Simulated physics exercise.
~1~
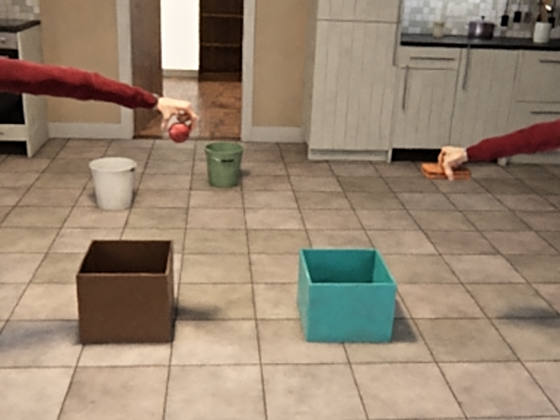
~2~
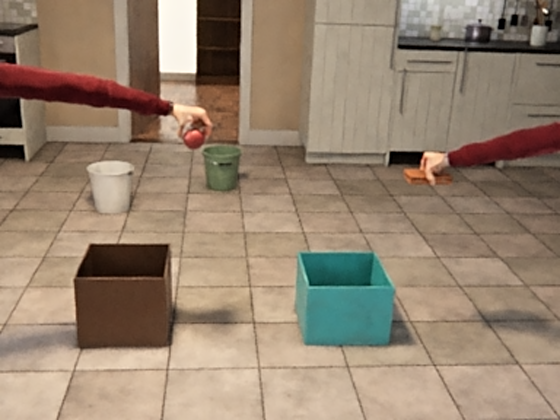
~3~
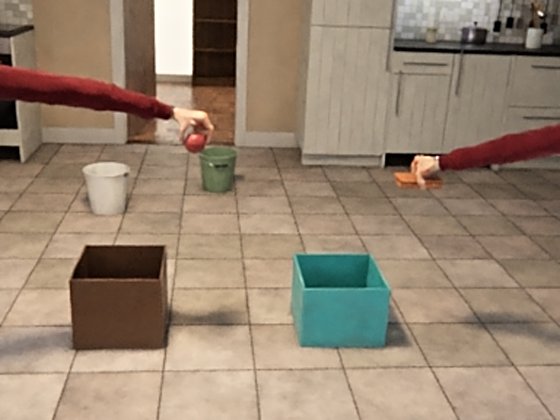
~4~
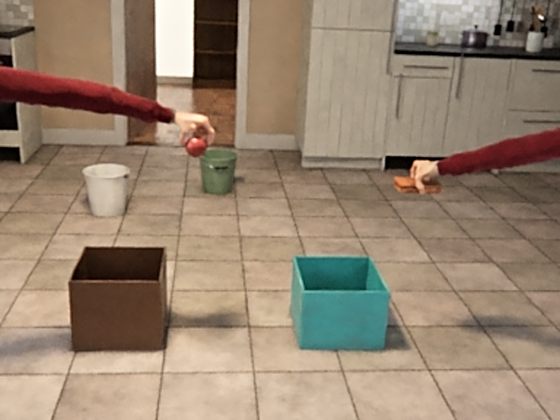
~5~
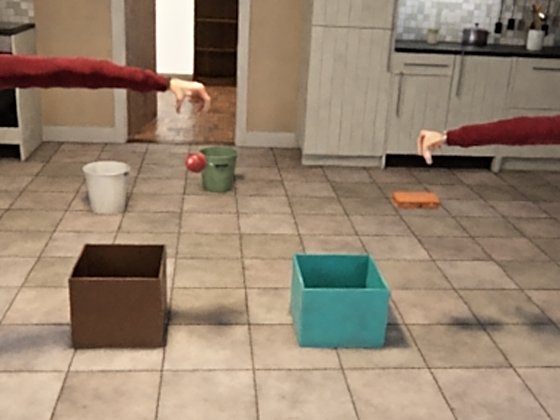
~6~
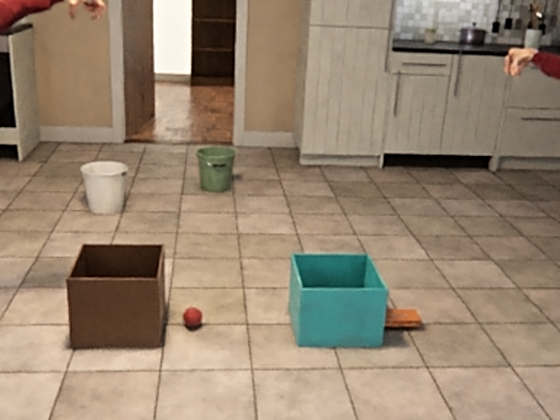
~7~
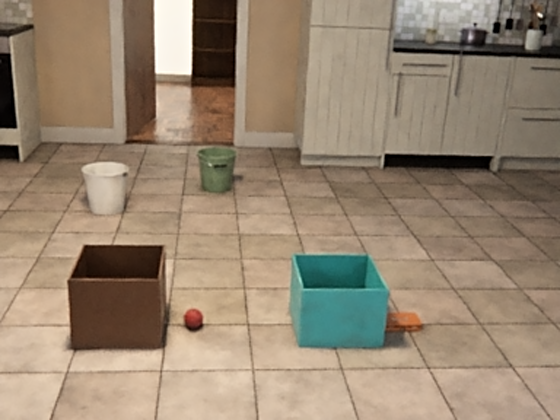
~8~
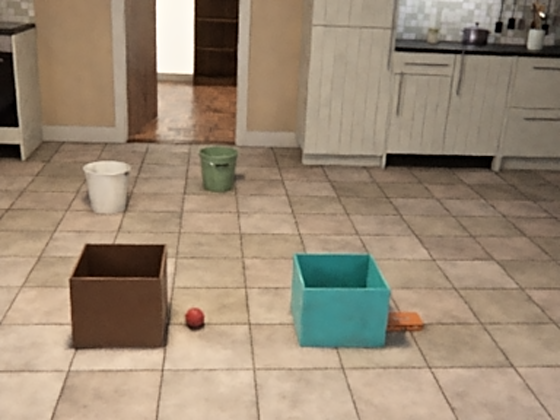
Red apple and orange case dropping from two opening hands, missing the brown and teal boxes and resting on the tiled floor.
